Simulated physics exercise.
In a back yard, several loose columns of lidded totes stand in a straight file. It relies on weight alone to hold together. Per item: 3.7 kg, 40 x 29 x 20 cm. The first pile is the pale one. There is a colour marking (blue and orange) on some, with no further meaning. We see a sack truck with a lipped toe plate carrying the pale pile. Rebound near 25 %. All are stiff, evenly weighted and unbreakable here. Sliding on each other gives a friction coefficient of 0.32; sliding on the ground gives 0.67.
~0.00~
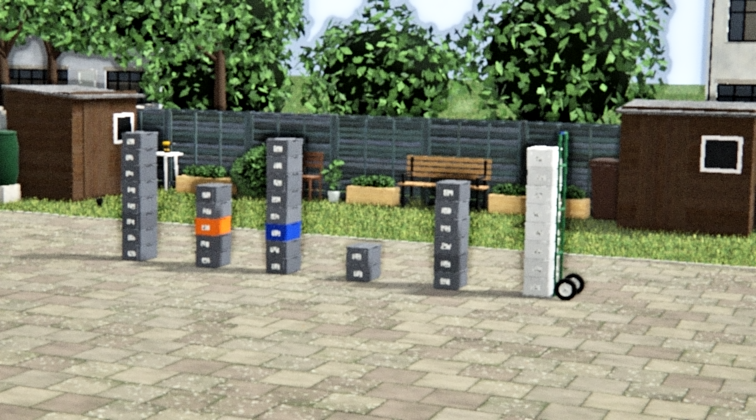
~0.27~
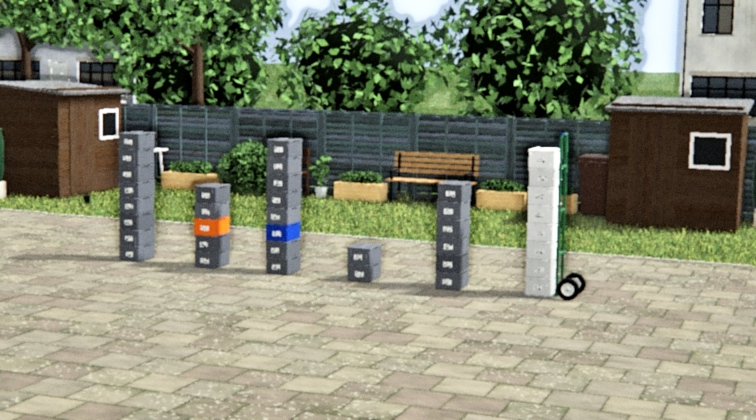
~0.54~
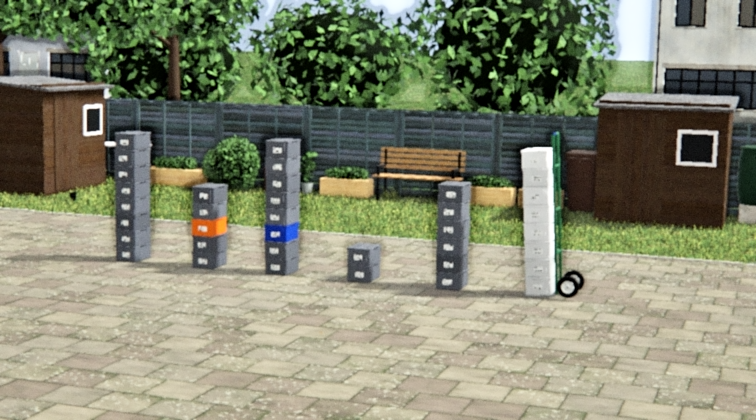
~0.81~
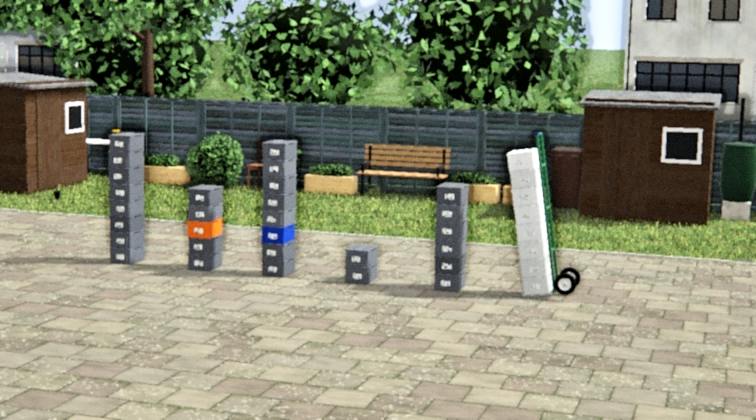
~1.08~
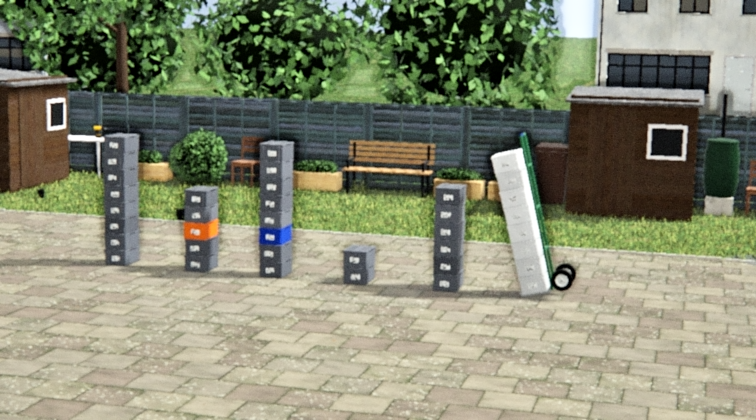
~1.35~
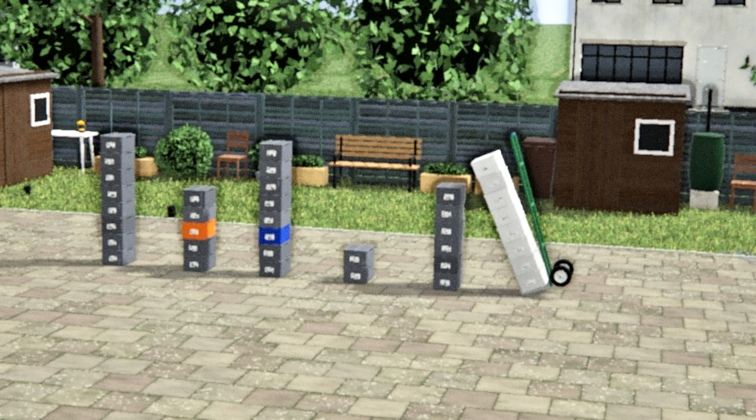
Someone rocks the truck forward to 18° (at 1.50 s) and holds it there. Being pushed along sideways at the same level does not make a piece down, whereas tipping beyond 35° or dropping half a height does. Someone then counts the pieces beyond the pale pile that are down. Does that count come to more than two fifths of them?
No.
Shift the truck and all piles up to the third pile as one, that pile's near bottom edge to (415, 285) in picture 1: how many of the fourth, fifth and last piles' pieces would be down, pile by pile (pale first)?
In that case fourth pile 0, fifth pile 0, last pile 0.
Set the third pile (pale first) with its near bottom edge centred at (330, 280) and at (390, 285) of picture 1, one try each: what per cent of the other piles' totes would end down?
About 20 and 20 per cent.
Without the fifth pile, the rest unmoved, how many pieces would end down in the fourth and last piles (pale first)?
The fourth pile would have 0 down and the last pile 0.
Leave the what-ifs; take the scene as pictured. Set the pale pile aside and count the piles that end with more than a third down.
In total, 1.
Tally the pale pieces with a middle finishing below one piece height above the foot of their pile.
Pale pieces: 4.
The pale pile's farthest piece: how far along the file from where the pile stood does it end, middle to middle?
Something like 260 cm along the file.
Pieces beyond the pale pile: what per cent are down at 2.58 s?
By then, 15 per cent.
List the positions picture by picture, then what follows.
In the first picture (each place is the centre of the face we see best; the camera moves round a little), truck frame (559, 167) 0° forward; blue tote (276, 233); orange tote (205, 227); the others all in place.
In the second picture, truck frame (560, 168) 0° forward; blue tote (276, 233).
In the third picture, truck frame (554, 167) 4° forward, top of the pale pile leaning 4°; blue tote (275, 234); the others all in place.
In the fourth picture, truck frame (541, 167) 9° forward, top of the pale pile leaning 9°; blue tote (272, 236); the others all in place.
In the fifth picture, truck frame (527, 167) 14° forward, top of the pale pile leaning 14°; blue tote (270, 237); the others all in place.
In the sixth picture, truck frame (519, 166) 17° forward, top of the pale pile leaning 23°; blue tote (269, 236); orange tote (193, 231); the others all in place.
By 1.54 s, 3 of the pale pile down; none of the 29 other totes down, 1 disturbed.
By 1.82 s, 8 of the pale pile down; none of the 29 other totes down, 6 disturbed.
By 2.18 s, 8 of the pale pile down; 2 of the 29 other totes down.
By 2.58 s, 7 of the pale pile down; 5 of the 29 other totes down.
When it is over (3.6 s), 7 of the pale pile down; 5 of the 29 other totes down; blue tote moved 37 mm; orange tote unmoved. That is 17 per cent. In pixels of the last frame, middles, blue tote near (272, 233), orange tote near (199, 229).
